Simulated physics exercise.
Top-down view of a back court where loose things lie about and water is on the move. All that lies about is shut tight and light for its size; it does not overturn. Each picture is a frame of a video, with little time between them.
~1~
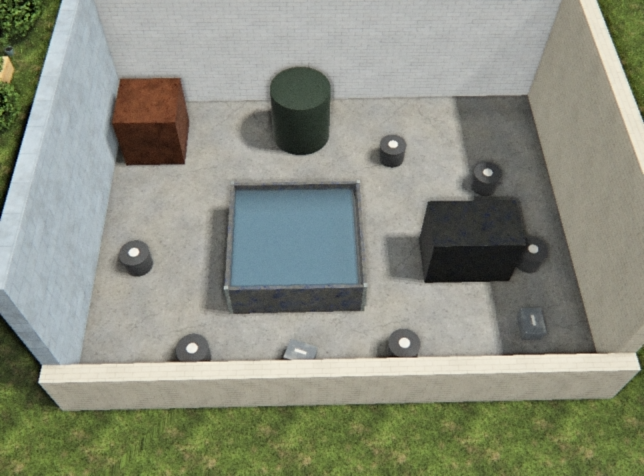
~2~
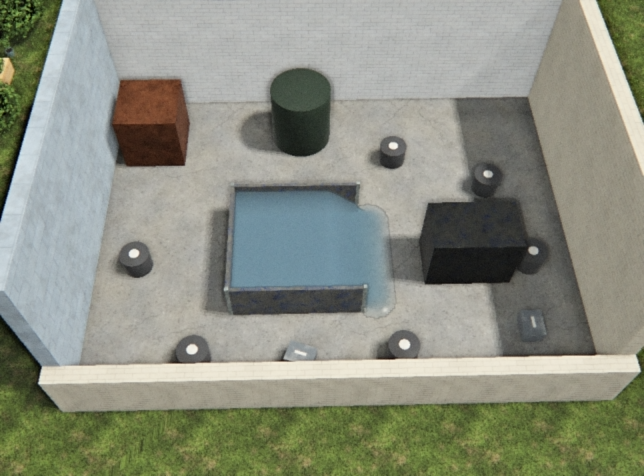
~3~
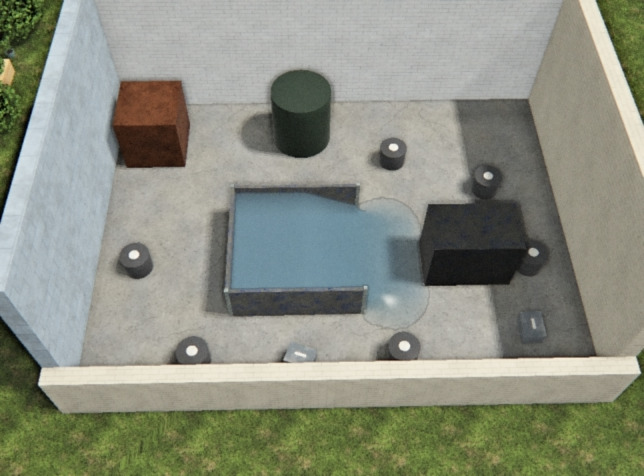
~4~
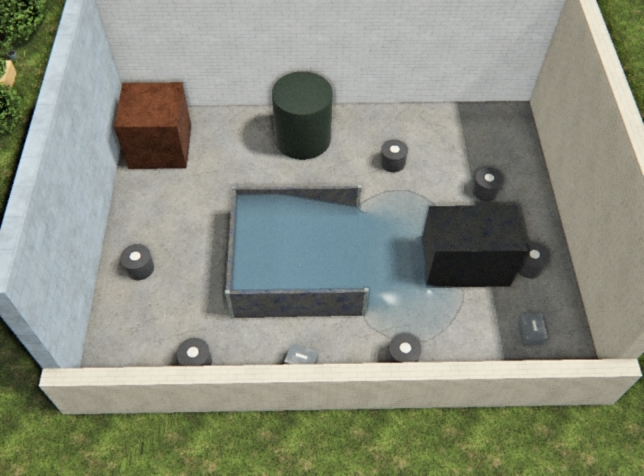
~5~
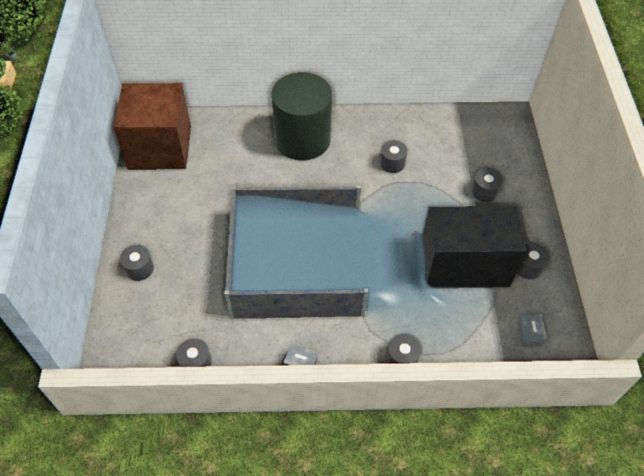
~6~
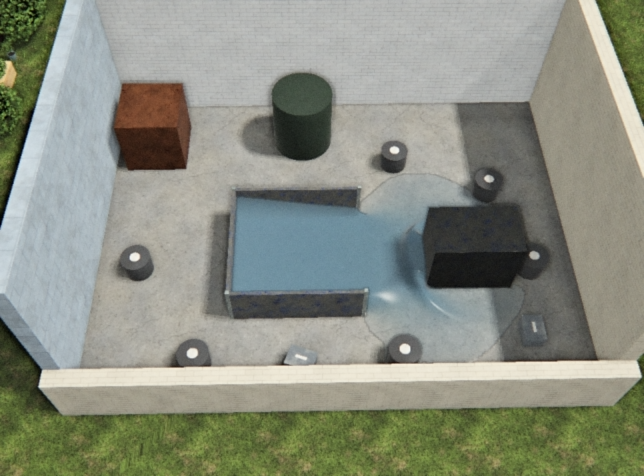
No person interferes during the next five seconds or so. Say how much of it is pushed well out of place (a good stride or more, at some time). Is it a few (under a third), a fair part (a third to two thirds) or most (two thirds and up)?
Most.
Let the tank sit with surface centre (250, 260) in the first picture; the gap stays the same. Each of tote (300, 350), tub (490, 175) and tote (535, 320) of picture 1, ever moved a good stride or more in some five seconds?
Far enough, Far enough, Far enough.
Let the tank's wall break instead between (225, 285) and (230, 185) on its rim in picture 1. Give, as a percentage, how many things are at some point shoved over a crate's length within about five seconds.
About 60 %.
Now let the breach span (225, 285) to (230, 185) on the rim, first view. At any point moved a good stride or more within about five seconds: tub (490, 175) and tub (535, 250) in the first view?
Here's the pair: Came up short, then came up short.
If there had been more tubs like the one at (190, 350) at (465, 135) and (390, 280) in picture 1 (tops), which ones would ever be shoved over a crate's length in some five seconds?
Item by item: Driven off; driven off.
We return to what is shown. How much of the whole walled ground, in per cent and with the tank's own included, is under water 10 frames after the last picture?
I make it 50 per cent.
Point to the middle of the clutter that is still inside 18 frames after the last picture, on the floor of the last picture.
Mean position: About (351, 248).
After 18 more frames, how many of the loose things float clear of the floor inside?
3 of them.
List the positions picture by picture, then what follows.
A tote at (301, 352) rests on the ground; a tub at (488, 173), on the bottom; 0 of 8 have shifted, in the first frame.
A tote at (301, 353) rests on the ground; a tub at (488, 174) rests on the ground; 0 of 8 have shifted, in the second frame.
A tote at (301, 355), on the bottom; a tub at (488, 176) rests on the ground; 0 of 8 have shifted, in the third frame.
A tote at (302, 357), on the bottom; a tub at (490, 178), on the bottom; 0 of 8 have shifted, in the fourth frame.
A tote at (301, 357) rests on the ground; a tub at (489, 179), on the bottom; 0 of 8 have shifted, in the fifth frame.
A tote at (301, 358), on the bottom; a tub at (489, 179) rests on the ground; 0 of 8 have shifted, in the sixth frame.
A moment on, 0 of 8 are well off their spots; 0 afloat.
Next, 2 of 8 are well off their spots; 2 afloat.
Later, 6 of 8 are well off their spots; 3 afloat.
In the end, 7 of 8 are well off their spots, and 7 have been at some point; 4 afloat.
